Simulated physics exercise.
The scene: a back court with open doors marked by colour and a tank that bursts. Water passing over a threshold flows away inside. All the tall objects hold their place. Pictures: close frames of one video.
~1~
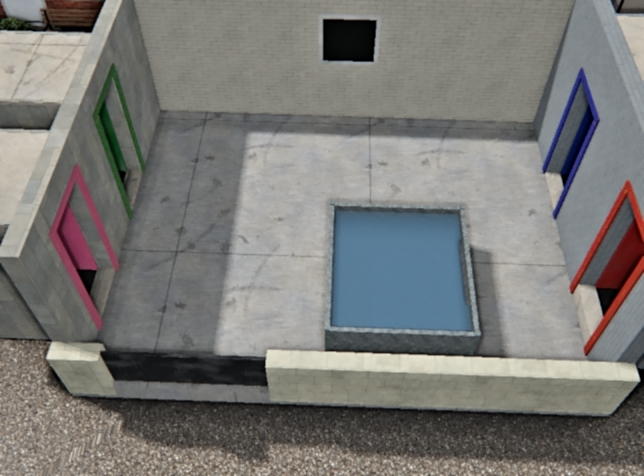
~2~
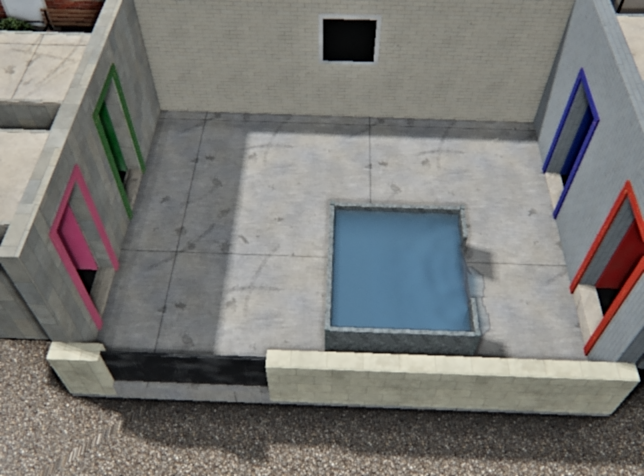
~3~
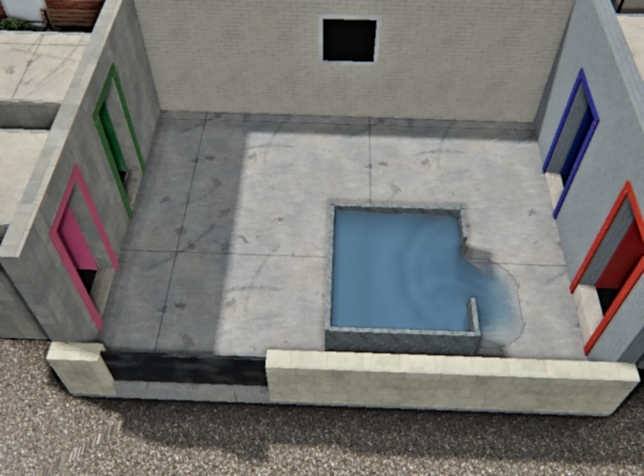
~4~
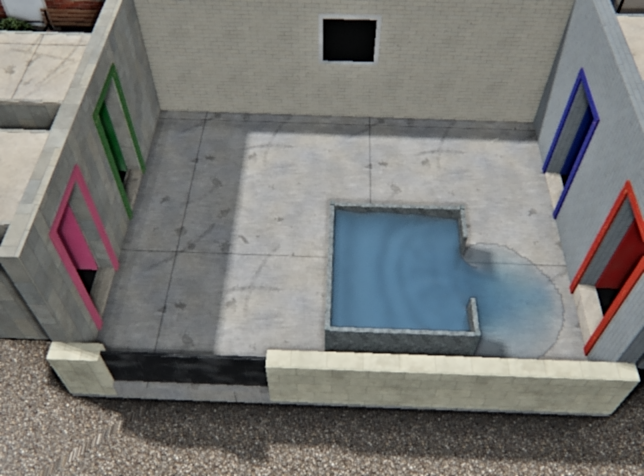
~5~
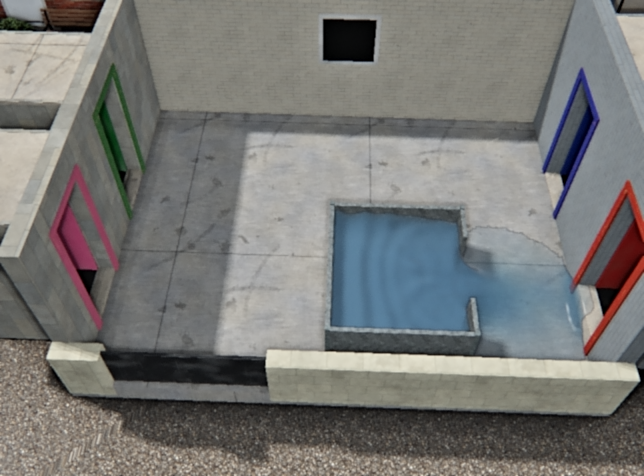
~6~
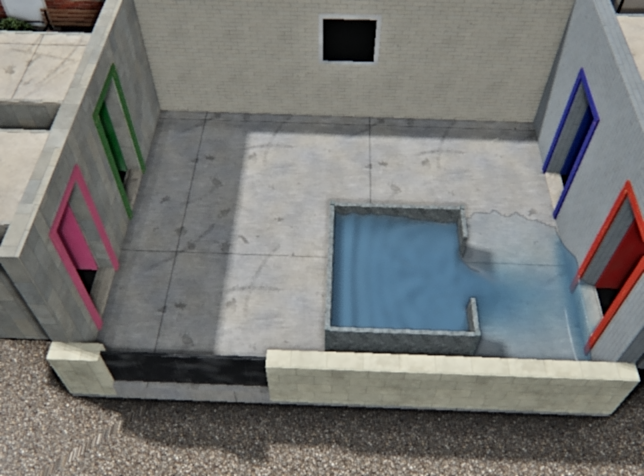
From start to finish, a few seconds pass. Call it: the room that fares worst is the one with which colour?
It is the red one.
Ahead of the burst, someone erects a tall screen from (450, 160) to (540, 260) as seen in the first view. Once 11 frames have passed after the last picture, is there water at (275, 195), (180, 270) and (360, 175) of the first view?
First spot unreached, second unreached, third unreached.
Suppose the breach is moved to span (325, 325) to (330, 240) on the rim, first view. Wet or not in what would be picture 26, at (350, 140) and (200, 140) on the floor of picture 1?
Point one left dry, point two soaked.
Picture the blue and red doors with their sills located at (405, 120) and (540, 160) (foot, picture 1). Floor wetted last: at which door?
The final door reached is the green door.
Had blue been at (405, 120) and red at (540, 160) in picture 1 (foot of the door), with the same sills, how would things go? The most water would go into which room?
I'd say the biggest share comes in at the one in blue.
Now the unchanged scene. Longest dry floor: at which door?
The green-painted one.
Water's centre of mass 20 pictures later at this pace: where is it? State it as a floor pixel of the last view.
Roughly (445, 272).
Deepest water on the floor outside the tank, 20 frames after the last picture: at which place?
Around (564, 308).
A moment on, water covers 15 % of the floor; blue door wet at the sill, nothing in, pink door not reached, green door not reached, red door some in.
Next, water covers 25 % of the floor; blue door a trickle in, pink door not reached, green door not reached, red door a lot in.
Then, water covers 45 % of the floor; blue door some in, pink door not reached, green door not reached, red door a lot in.
Later, water covers 85 % of the floor; blue door some in, pink door a trickle in, green door wet at the sill, nothing in, red door a lot in.
In the end, water covers 95 % of the floor; blue door a lot in, pink door a trickle in, green door wet at the sill, nothing in, red door a lot in; the red door has let in the most.
